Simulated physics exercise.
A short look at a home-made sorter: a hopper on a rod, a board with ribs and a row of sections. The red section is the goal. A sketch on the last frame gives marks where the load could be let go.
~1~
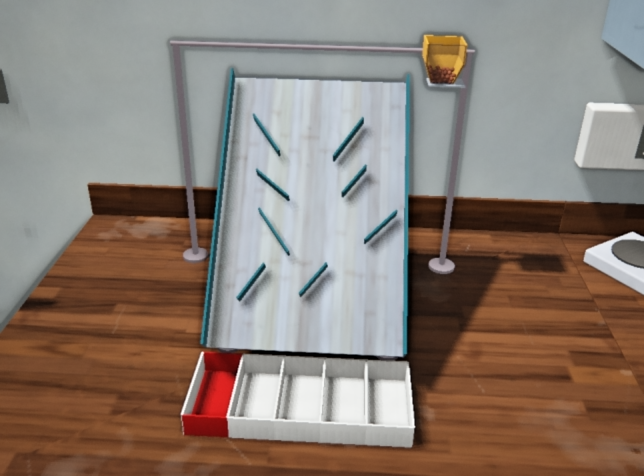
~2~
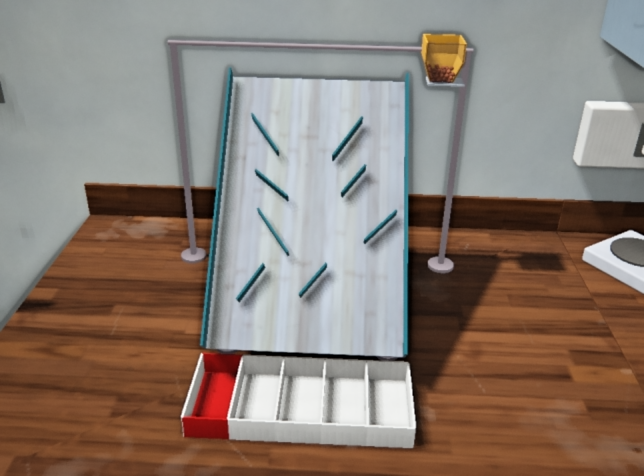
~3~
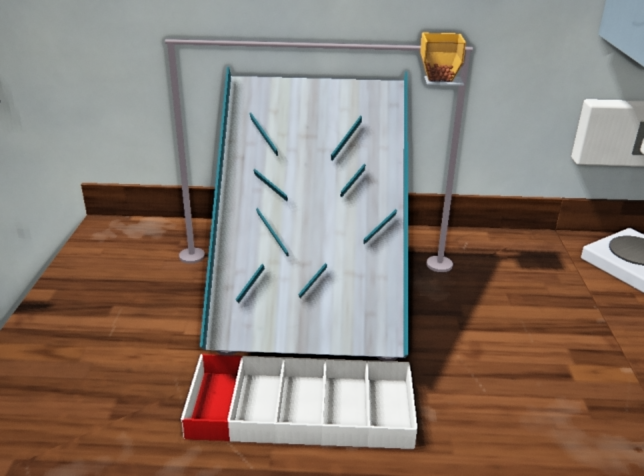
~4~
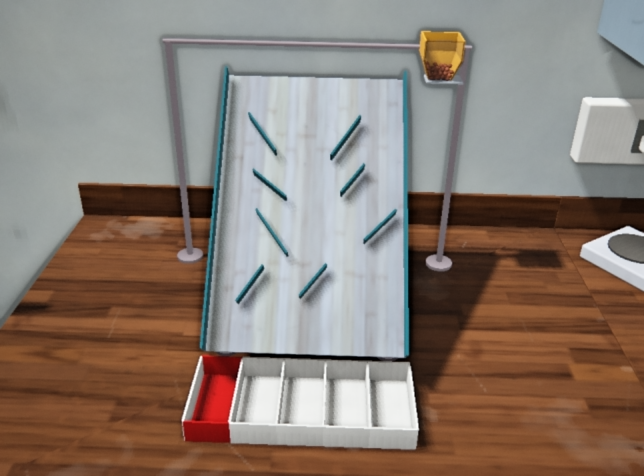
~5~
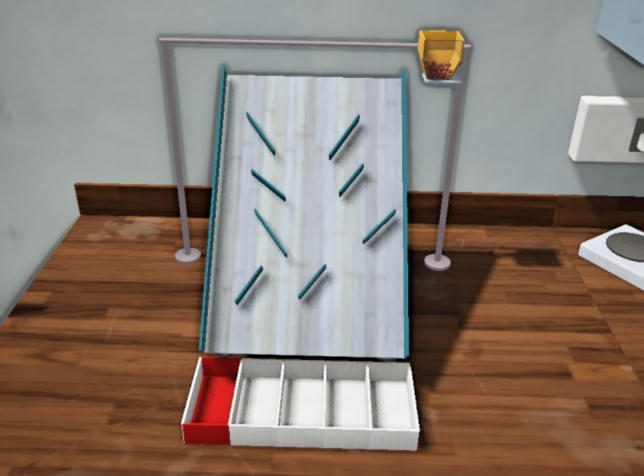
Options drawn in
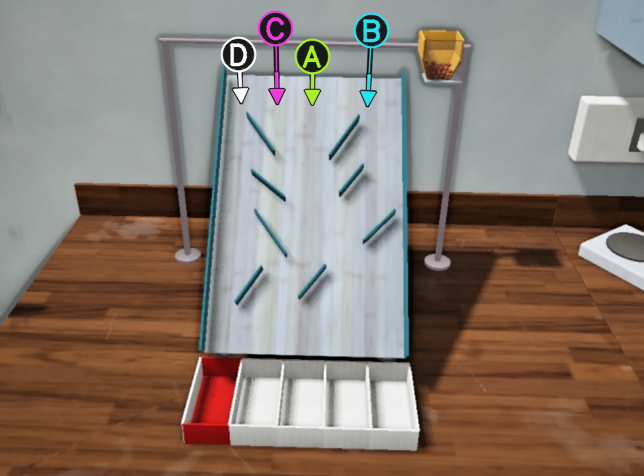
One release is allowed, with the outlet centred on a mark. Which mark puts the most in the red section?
D works best here.
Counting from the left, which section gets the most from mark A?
It is the second one.
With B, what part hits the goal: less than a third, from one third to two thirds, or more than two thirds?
It is less than a third.
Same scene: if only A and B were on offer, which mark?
It is A.
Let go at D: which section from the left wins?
The first.
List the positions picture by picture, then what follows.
In the first frame, hopper near (442, 74), clay pellets, door shut.
In the second frame, ribs (252, 113) to (278, 150), (333, 155) to (362, 116), (255, 169) to (287, 196).
In the third frame, ribs (341, 192) to (365, 164), (257, 208) to (287, 252), (365, 240) to (397, 209).
In the fourth frame, ribs (236, 301) to (263, 264), (299, 295) to (326, 263).
In the fifth frame, red section near (207, 433), number 1 of 5 from the left.
On the marked copy, mark A meets the board at (312, 99); mark B meets the board at (367, 100); mark C meets the board at (277, 98); mark D meets the board at (241, 97).
If A is chosen, a small share in the red section, the bulk in other sections.
If B is chosen, only a few in the red section, all but a few in other sections.
If C is chosen, only a few in the red section, all but a few in other sections.
If D is chosen, the bulk in the red section, a small share in other sections.
